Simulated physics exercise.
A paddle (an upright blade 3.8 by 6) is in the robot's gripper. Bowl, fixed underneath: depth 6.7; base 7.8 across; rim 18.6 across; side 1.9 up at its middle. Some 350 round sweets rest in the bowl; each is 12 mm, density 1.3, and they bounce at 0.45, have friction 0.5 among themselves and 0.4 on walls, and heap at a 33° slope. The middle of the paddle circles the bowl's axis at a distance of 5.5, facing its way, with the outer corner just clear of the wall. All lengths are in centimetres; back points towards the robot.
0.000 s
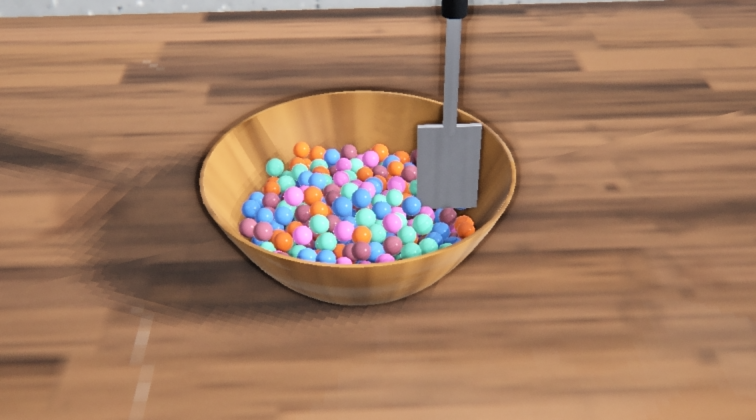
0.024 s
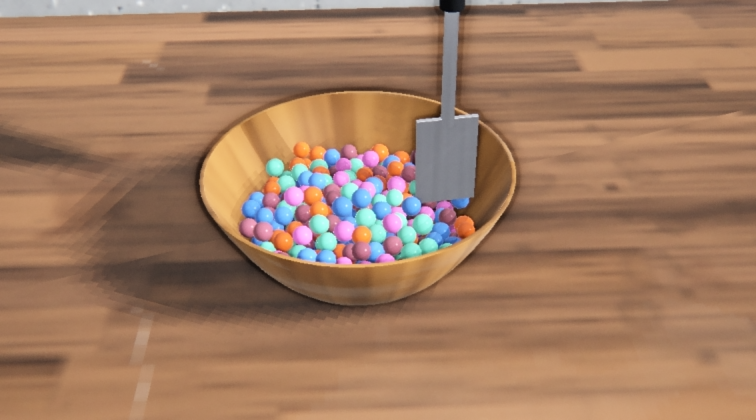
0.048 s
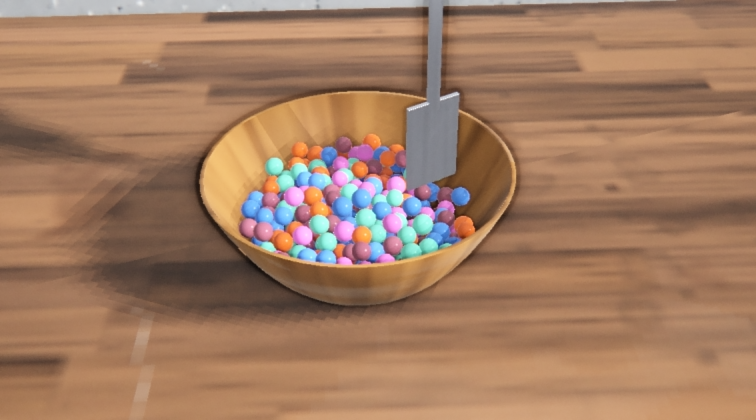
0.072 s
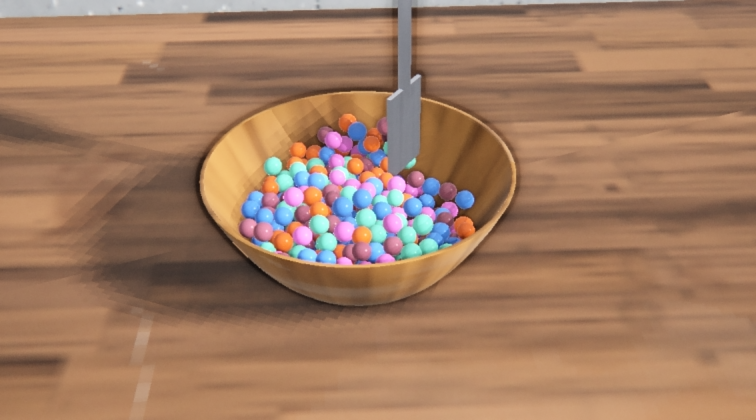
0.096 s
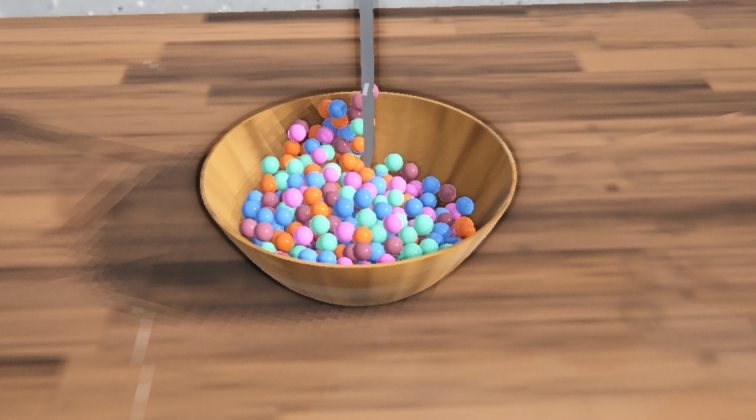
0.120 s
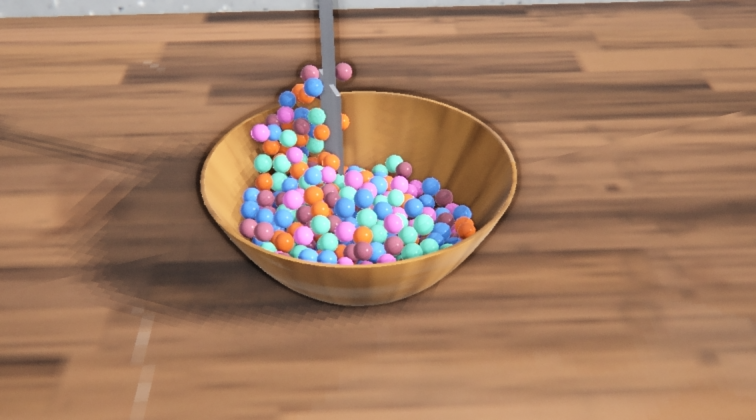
Grey paddle sweeping around the back of a wooden bowl from right to left, pushing small colourful balls into a rising heap.
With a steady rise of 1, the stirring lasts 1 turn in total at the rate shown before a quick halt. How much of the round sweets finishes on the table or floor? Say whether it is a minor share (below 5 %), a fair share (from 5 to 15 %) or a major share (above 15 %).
A major share.
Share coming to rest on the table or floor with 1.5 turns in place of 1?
About 25 per cent.
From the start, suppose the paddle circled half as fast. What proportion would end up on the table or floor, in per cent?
About 10 percent, I'd say.
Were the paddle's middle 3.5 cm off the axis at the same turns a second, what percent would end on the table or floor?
Then about 30 %.
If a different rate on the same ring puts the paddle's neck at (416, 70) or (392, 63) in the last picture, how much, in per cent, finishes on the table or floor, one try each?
So, roughly 5 percent the first time and 10 percent the second.
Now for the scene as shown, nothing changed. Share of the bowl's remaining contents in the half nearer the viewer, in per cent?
It comes to near 45 percent.
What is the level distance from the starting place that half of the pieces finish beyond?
Level distance: About 1 cm.
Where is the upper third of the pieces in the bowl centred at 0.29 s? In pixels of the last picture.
Close to pixel (411, 228).
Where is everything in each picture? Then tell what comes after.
The paddle neck at (451, 103), 0° round; upper third of the load around (350, 206), from x 250 to 465, top at y 150; 352 in the bowl, in the first picture.
The paddle neck at (449, 96), 8° round; upper third of the load around (350, 206), from x 250 to 465, top at y 150, in the second picture.
The paddle neck at (434, 79), 30° round; upper third of the load around (351, 201), from x 250 to 465, top at y 145, in the third picture.
The paddle neck at (404, 65), 56° round; upper third of the load around (349, 199), from x 250 to 465, top at y 125, in the fourth picture.
The paddle neck at (367, 59), 82° round; upper third of the load around (332, 198), from x 250 to 465, top at y 90, in the fifth picture.
The paddle neck at (328, 61), 108° round; upper third of the load around (317, 197), from x 250 to 465, top at y 70; 352 in the bowl, in the sixth picture.
After 0.21 s, 200° round, highest piece 12 above the table; 326 in the bowl, 26 in flight or on the tool.
After 0.29 s, 292° round, highest piece 11 above the table; 308 in the bowl, 6 on the table or floor, 38 in flight or on the tool.
After 0.53 s, 0° round, highest piece 8 above the table; 278 in the bowl, 74 on the table or floor.
After 1.23 s, 0° round, highest piece 5 above the table; 277 in the bowl, 75 on the table or floor.
In the end, 277 in the bowl, 75 on the table or floor. That is 21 % on the table or floor.
